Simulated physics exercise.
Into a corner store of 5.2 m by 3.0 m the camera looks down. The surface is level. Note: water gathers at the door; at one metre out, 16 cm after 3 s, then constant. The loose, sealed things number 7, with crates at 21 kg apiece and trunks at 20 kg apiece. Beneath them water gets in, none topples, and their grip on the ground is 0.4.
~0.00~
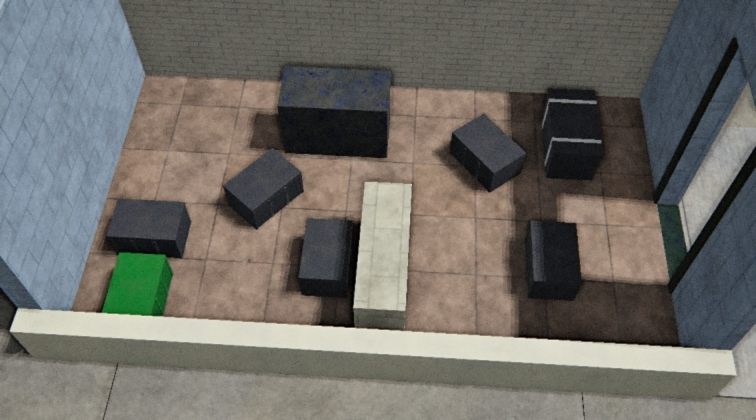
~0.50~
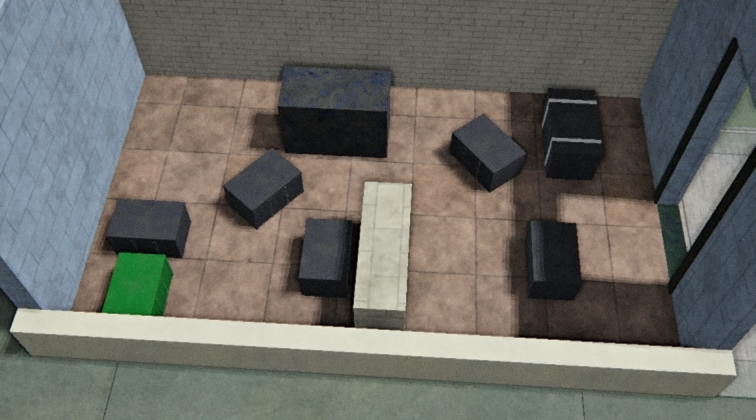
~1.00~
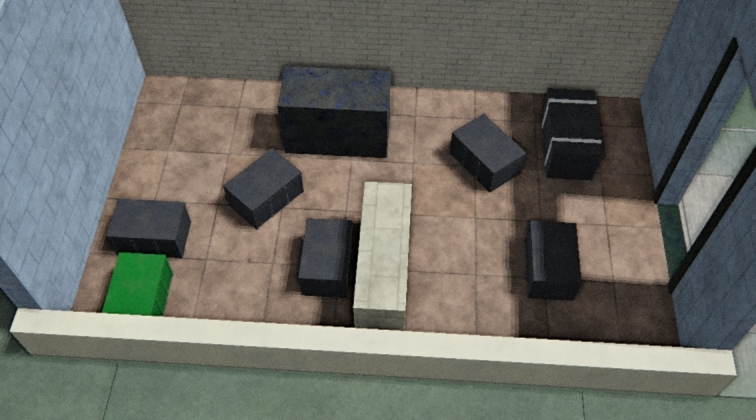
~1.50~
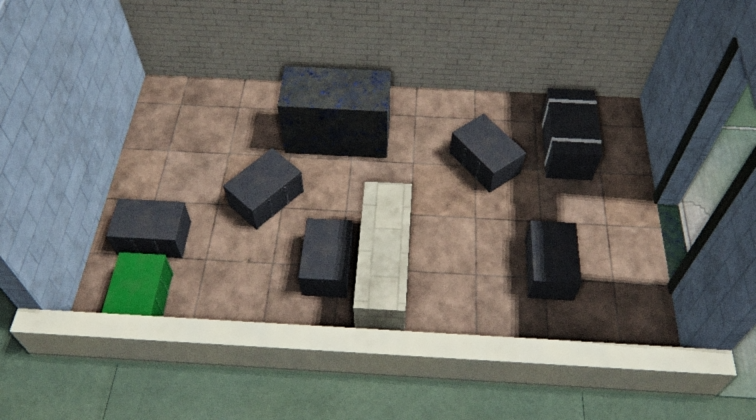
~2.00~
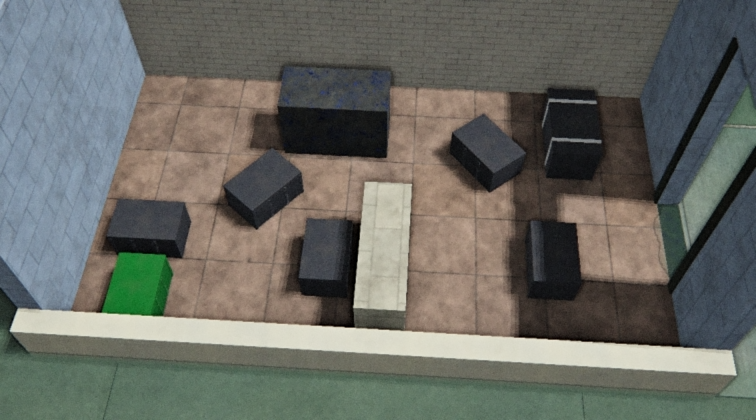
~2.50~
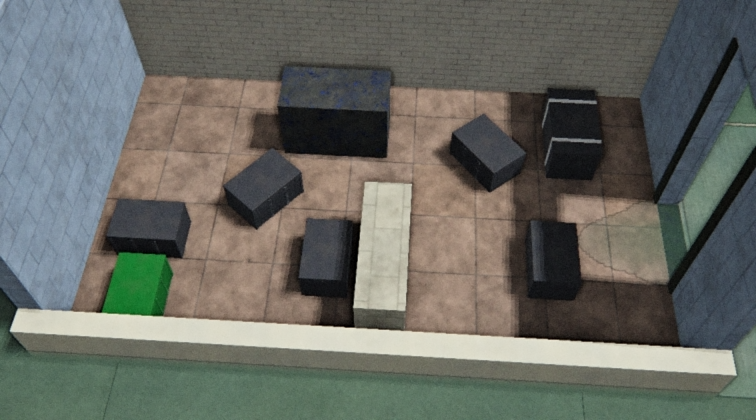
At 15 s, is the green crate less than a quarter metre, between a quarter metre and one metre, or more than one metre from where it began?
Final distance: Below a quarter metre.
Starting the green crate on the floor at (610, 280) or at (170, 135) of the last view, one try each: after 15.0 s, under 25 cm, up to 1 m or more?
From the first spot it would drift a bit, and from the second it would stay roughly in place.
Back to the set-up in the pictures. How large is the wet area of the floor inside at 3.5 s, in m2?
Roughly 2.0 m2.
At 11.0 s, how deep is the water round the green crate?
Roughly 3 cm at that moment.
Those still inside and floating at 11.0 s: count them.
The number is 1.
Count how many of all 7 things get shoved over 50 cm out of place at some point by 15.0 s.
By my count, 2.
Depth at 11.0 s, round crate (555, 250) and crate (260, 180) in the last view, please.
Depths: Near 10 cm, then near 4 cm.
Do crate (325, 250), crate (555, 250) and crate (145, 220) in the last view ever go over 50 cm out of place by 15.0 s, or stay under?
In that order: Below, above, below.
After 3.5 s the green crate is near (134, 285), 0.0 m from its start, aground; 0 afloat.
After 6.8 s the green crate is near (134, 285), 0.0 m from its start, aground; 0 afloat.
After 11.0 s the green crate is near (134, 285), 0.0 m from its start, aground; 1 afloat.
After 15.0 s the green crate is near (134, 284), 0.0 m from its start, afloat; 4 afloat.
